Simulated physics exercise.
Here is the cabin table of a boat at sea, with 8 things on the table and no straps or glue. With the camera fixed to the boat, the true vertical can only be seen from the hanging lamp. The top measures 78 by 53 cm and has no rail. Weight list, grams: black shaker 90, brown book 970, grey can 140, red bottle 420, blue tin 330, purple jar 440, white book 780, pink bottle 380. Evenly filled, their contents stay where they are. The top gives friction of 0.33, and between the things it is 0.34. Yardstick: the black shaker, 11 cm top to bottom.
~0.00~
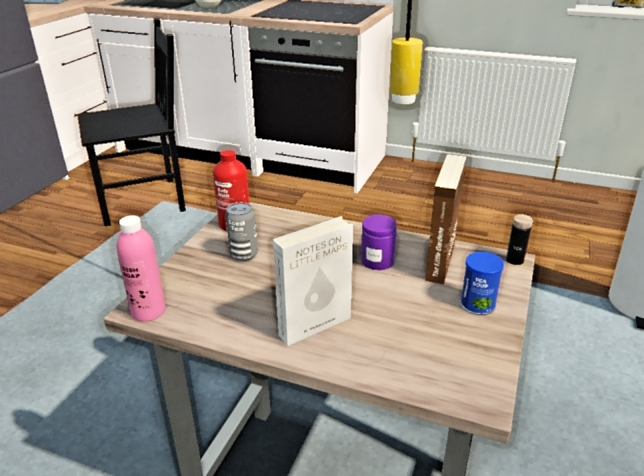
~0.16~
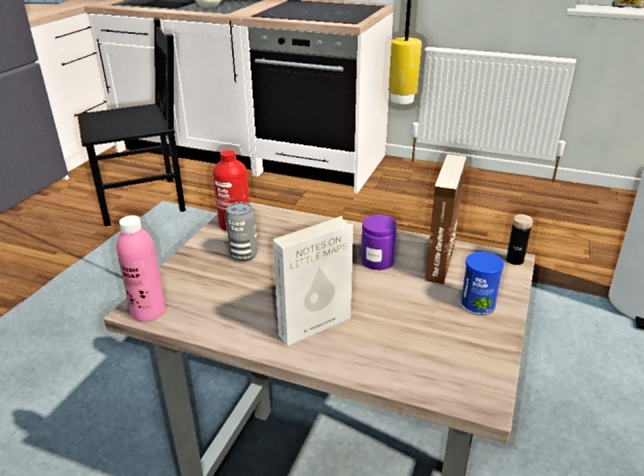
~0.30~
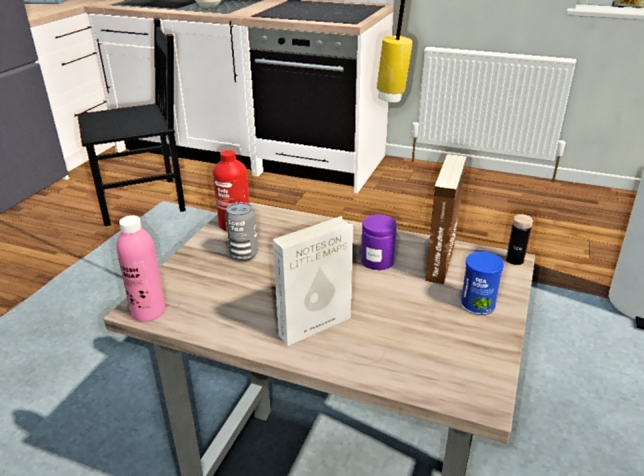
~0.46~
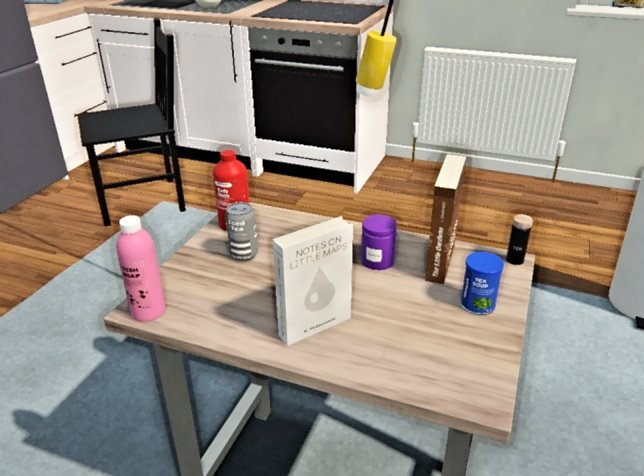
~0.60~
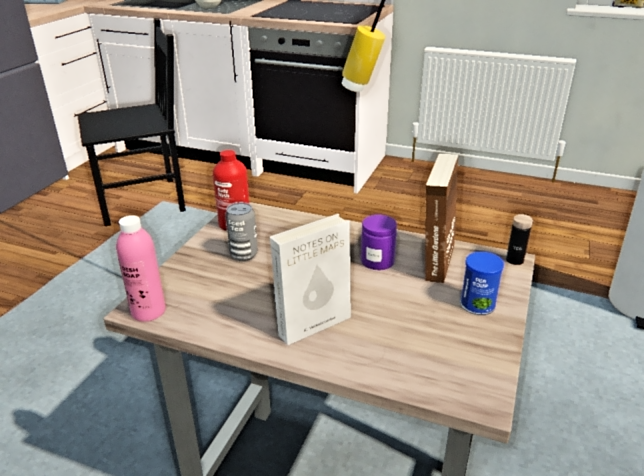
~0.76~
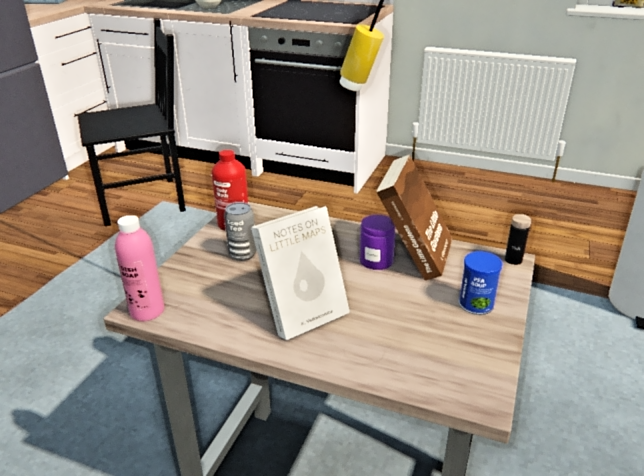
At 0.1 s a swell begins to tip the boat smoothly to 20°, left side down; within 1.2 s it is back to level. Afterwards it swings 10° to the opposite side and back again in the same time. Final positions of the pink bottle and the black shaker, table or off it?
Pink bottle: Table. Black shaker: Table.
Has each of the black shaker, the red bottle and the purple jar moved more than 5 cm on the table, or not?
Note: Black shaker is left in place. Red bottle is left in place. Purple jar departs its position.
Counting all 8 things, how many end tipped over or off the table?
Count: 2.
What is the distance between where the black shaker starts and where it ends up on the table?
Displacement: Approx. 1 cm.
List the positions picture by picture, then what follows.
In the first frame, boat level; pink bottle (140, 268); black shaker (519, 240).
In the second frame, boat level; red bottle (231, 190); blue tin (481, 284).
In the third frame, floor tilted 5°, left side down; purple jar (379, 242); white book (315, 282).
In the fourth frame, floor tilted 13°, left side down; brown book (446, 219); grey can (242, 232).
In the fifth frame, floor tilted 19°, left side down; brown book (442, 218) 4° off its base; red bottle (231, 190).
In the sixth frame, floor tilted 20°, left side down; pink bottle (138, 268); black shaker (518, 240).
After 0.86 s, floor tilted 17°, left side down; brown book 61° off its base; white book 56° off its base; purple jar moved 3 cm.
After 0.96 s, floor tilted 12°, left side down; brown book on its side; white book on its side; purple jar moved 7 cm.
After 1.16 s, floor tilted 3°, left side down; brown book on its side; white book on its side; purple jar moved 11 cm.
In the end (3.0 s), toppled on the table, brown book and white book; not toppled but over 5 cm from the start, purple jar; the other 5 under 5 cm from the start. In the last view, pink bottle near (136, 267), black shaker near (515, 239).
